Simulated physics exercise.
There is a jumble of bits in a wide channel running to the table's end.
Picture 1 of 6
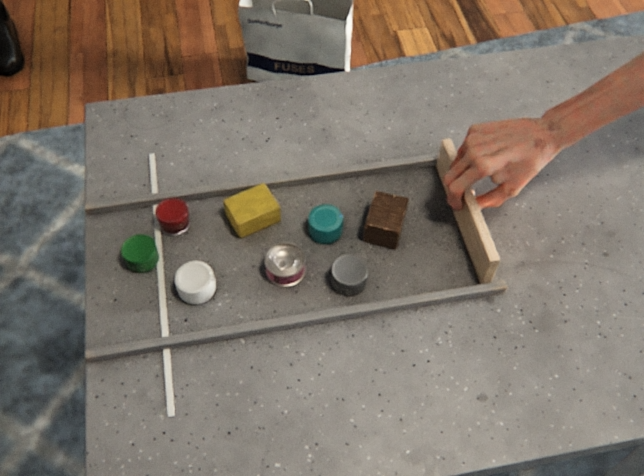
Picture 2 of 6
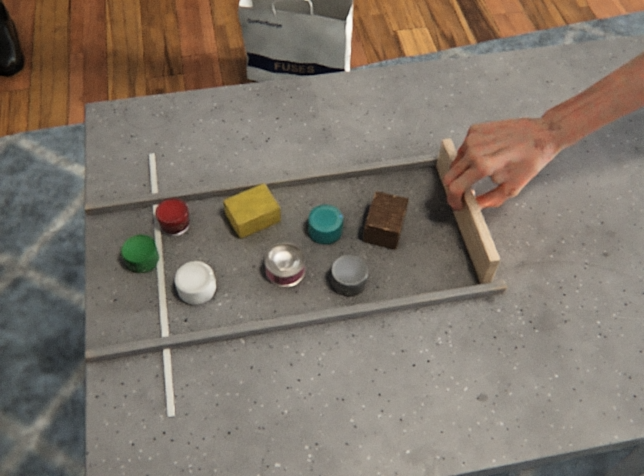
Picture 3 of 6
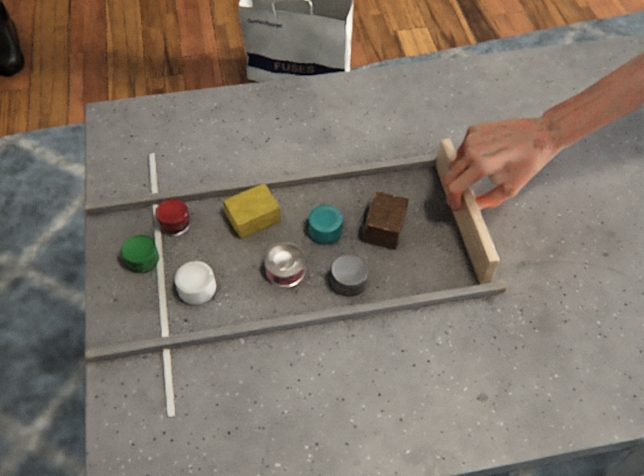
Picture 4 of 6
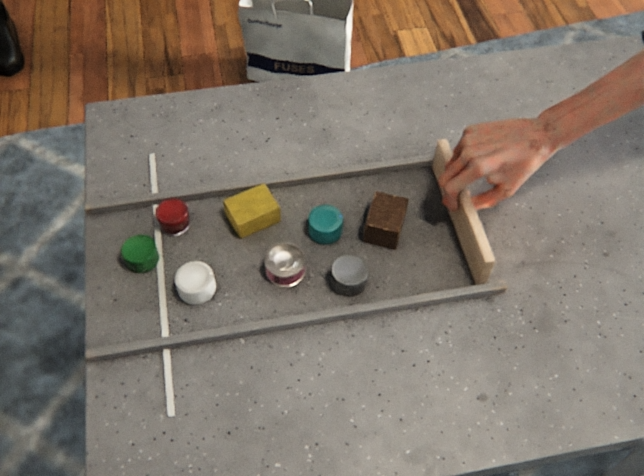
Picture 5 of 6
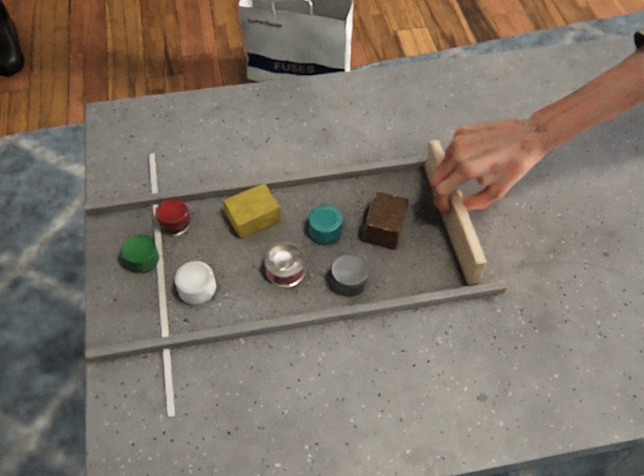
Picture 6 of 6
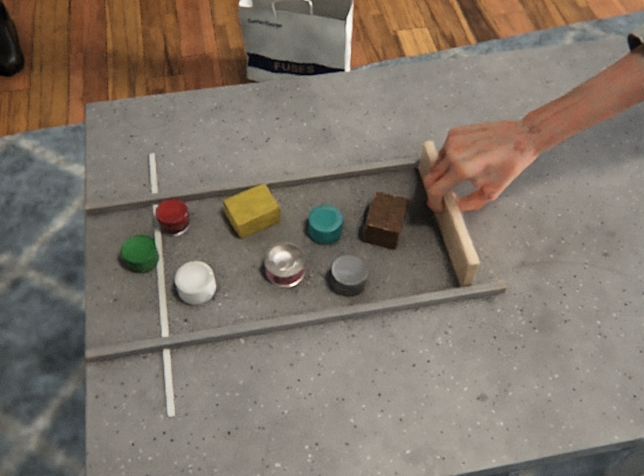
A hand slides a wooden board slightly left along a channel holding scattered small objects.
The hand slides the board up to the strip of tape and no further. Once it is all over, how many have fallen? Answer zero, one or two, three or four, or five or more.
When it is over, one or two have fallen.
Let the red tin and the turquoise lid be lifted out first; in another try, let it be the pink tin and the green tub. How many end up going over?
Try 1: 1; try 2: 0.
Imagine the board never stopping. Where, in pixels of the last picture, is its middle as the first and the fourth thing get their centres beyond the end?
(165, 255), then (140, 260).
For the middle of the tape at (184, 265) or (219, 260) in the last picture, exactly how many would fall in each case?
So it's 0 the first time and 0 the second time.
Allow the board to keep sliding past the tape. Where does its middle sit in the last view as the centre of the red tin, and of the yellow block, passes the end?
Near (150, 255), then near (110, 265).
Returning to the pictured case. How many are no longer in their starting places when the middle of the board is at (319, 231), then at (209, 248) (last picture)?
Counts: 4 / 8.
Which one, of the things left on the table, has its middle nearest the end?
The red tin.
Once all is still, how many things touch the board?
3 touch it.
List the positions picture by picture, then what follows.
In the first frame, green tub (141, 254); red tin (173, 217); white lid (196, 283); board (465, 209); tape (160, 269).
In the second frame, red tin (173, 217); brown block (386, 220).
In the third frame, white lid (196, 283); yellow block (252, 211).
In the fourth frame, green tub (141, 254); board (461, 210).
In the fifth frame, red tin (173, 217); turquoise lid (326, 224).
In the sixth frame, green tub (141, 254); red tin (173, 217); white lid (196, 283); board (446, 212); tape (160, 269).
Soon after, none off yet; green tub at rest near (141, 254); red tin at rest near (173, 217); white lid at rest near (196, 283).
In the end, the number that fall off is one or two; gone, white lid and green tub.
